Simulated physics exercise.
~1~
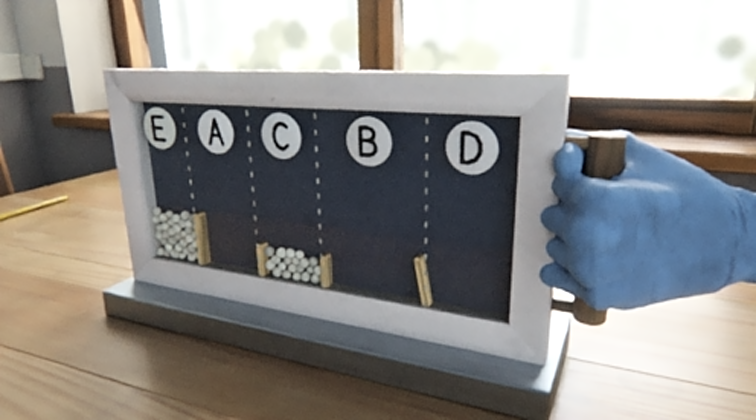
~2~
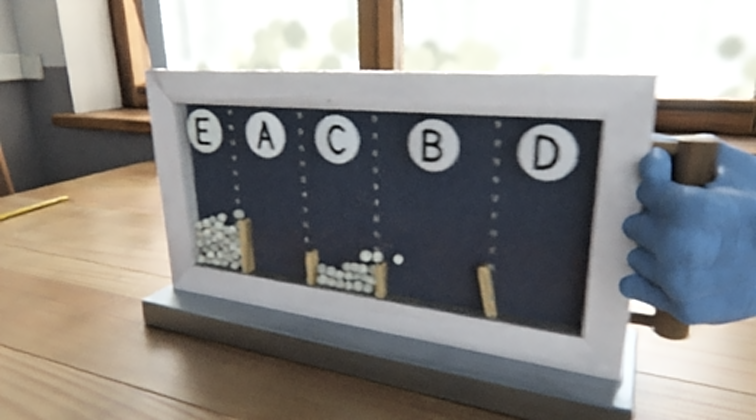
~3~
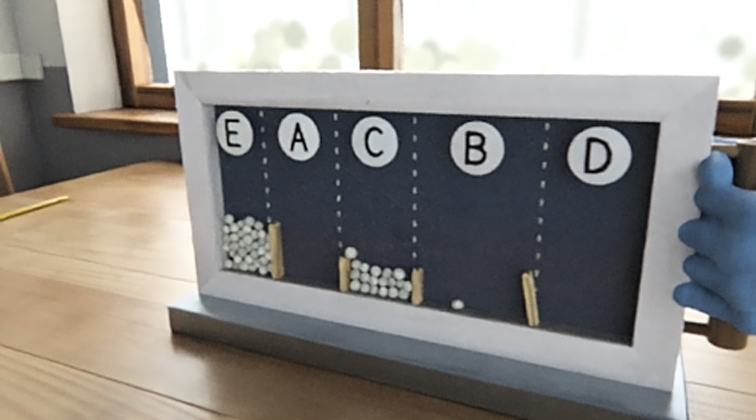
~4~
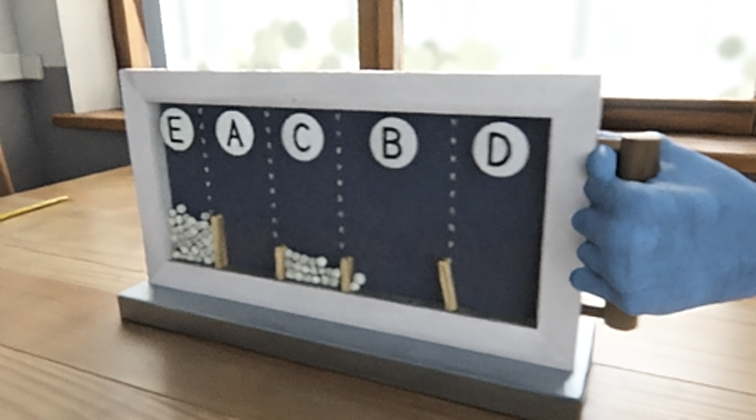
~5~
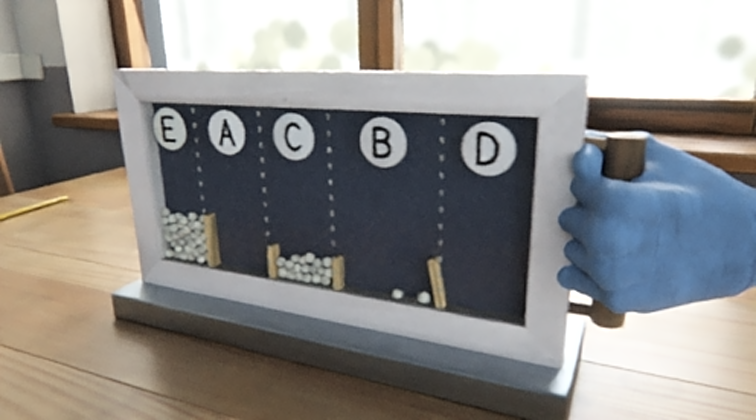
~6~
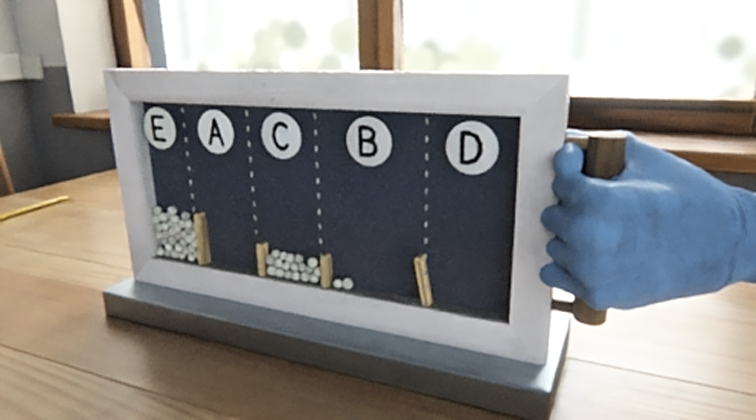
A gloved hand slides a case right and back left, spilling two white beads into B.
